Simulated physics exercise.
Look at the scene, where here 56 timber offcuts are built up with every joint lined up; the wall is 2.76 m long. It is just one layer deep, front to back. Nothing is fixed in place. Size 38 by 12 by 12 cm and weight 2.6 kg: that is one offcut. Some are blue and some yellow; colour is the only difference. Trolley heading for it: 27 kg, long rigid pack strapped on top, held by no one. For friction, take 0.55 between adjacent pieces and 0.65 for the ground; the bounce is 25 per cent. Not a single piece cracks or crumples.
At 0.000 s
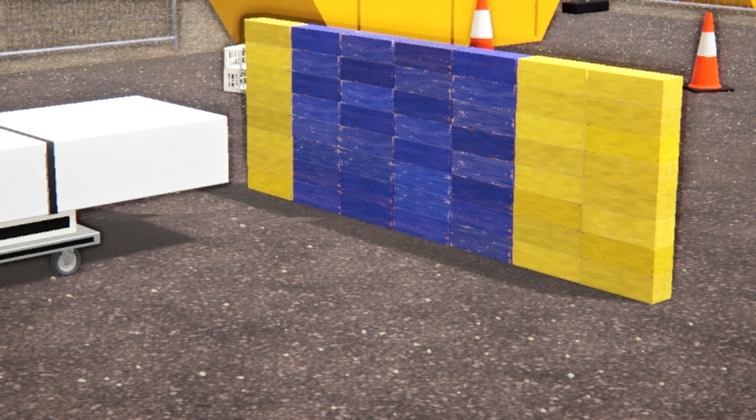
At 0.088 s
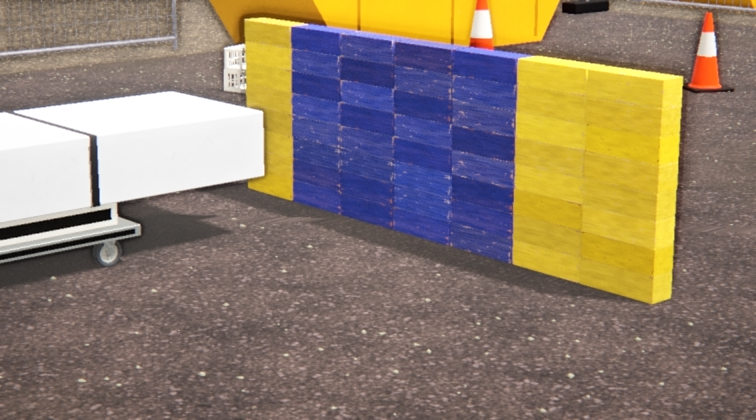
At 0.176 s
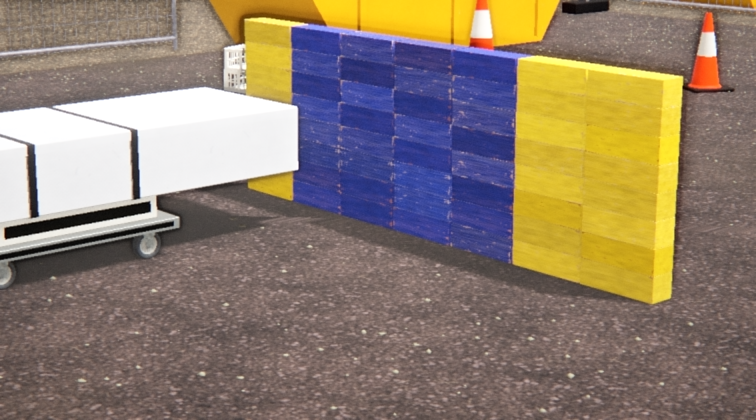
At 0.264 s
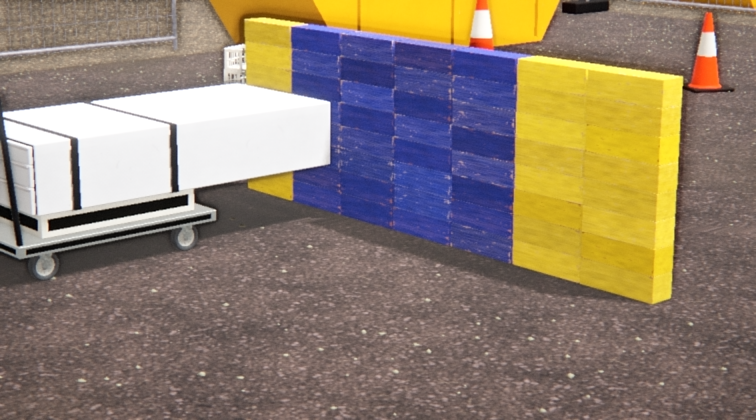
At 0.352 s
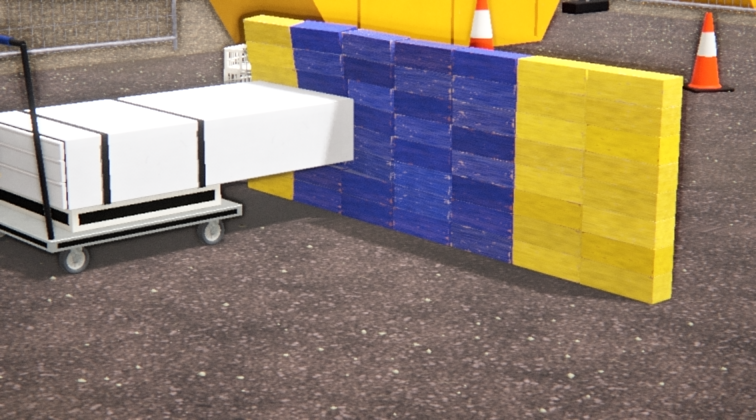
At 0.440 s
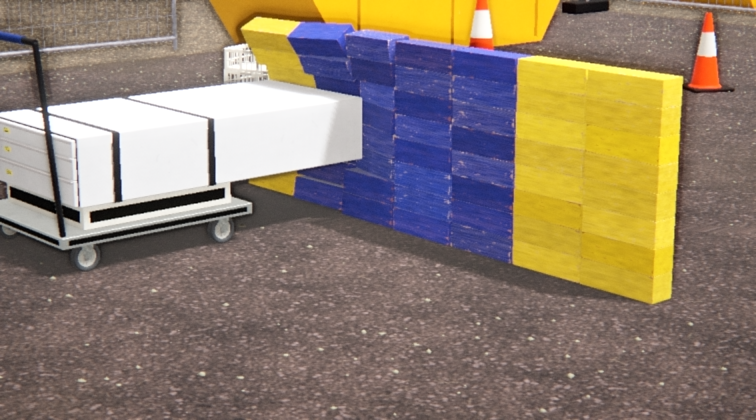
At first, a trolley carrying a long white load sits at the left, short of a neatly stacked wall of blue and yellow blocks. It rolls rightward with nobody holding it, closing the gap. The load then pushes into the wall's left part, shifting and tilting blocks while the right end stays still.
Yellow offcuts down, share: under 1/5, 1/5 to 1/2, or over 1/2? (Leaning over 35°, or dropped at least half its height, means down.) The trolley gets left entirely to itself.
1/5 to 1/2.
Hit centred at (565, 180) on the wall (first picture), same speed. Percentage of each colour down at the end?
Result - yellow: 70 %; blue: 20 %.
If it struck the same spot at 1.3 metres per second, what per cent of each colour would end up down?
The yellow would finish 30 in a hundred down, the blue 50 in a hundred.
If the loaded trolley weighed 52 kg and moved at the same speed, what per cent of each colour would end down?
Result: Yellow 30 and blue 50 in a hundred.
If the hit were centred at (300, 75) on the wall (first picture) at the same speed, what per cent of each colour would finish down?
Per cent down - yellow: 20, blue: 30.
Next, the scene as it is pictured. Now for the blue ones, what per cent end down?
Blue share down - 50 in a hundred.
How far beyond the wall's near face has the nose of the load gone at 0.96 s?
About 25 cm.
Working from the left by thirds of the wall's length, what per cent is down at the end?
I'd put it at 90 % left, 30 % middle and 0 % right.
By 0.62 s, load 17 cm past the wall's line, still rolling; 8 of the 24 yellow offcuts down (17 of 56 in all colours); top yellow offcut on its side.
By 0.96 s, load 26 cm past the wall's line, still rolling; 8 of the 24 yellow offcuts down (23 of 56 in all colours); top yellow offcut on its side.
When it is over (2.5 s), load 39 cm past the wall's line, stopped; 8 of the 24 yellow offcuts down (23 of 56 in all colours); top yellow offcut on its side; top blue offcut unmoved. That is 33 per cent. In pixels of the last frame, middles, top yellow offcut near (264, 63), top blue offcut near (493, 66).
